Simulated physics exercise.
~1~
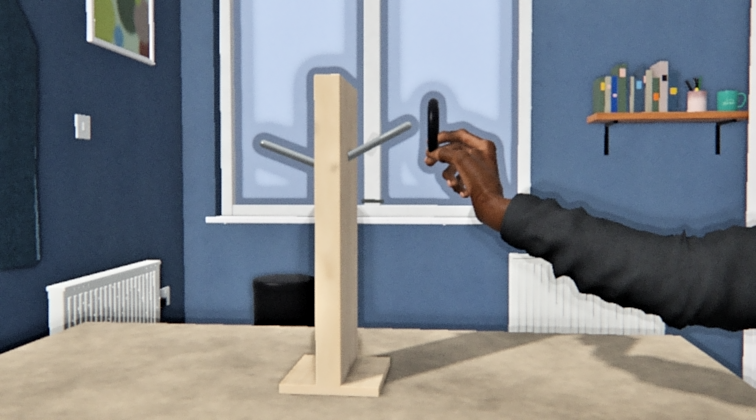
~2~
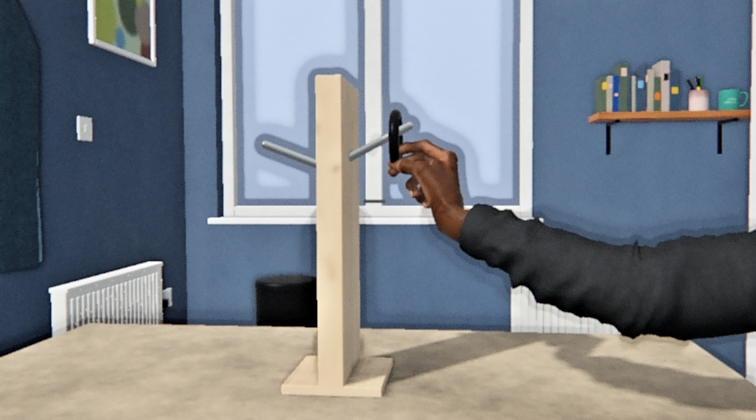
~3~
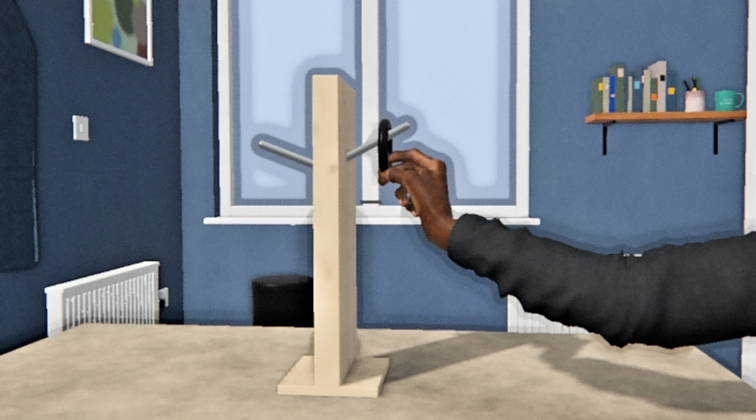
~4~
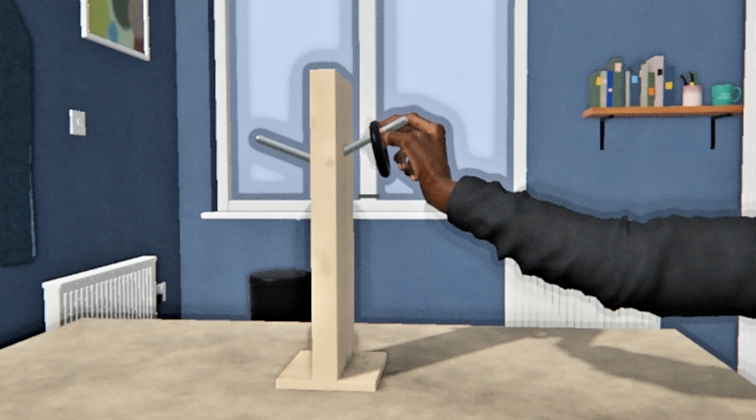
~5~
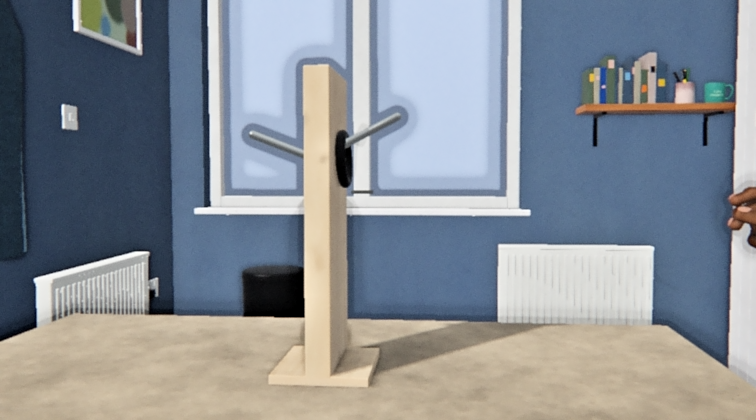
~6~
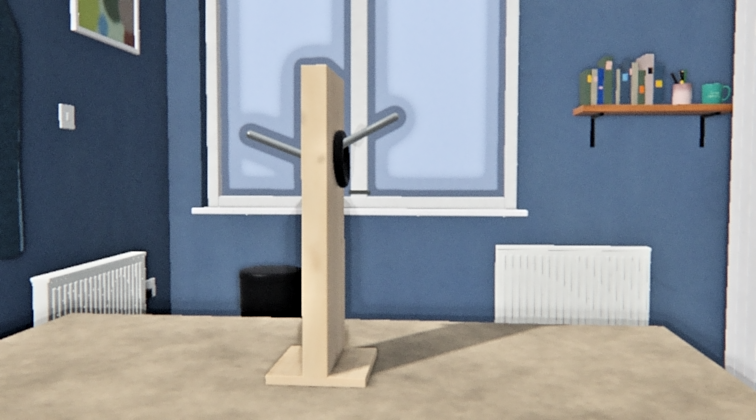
A hand in a dark sleeve carries a black ring-shaped object left onto the right peg of a wooden stand on a table, lets go and withdraws to the right; the object slides down the peg toward the post and stays hanging there.
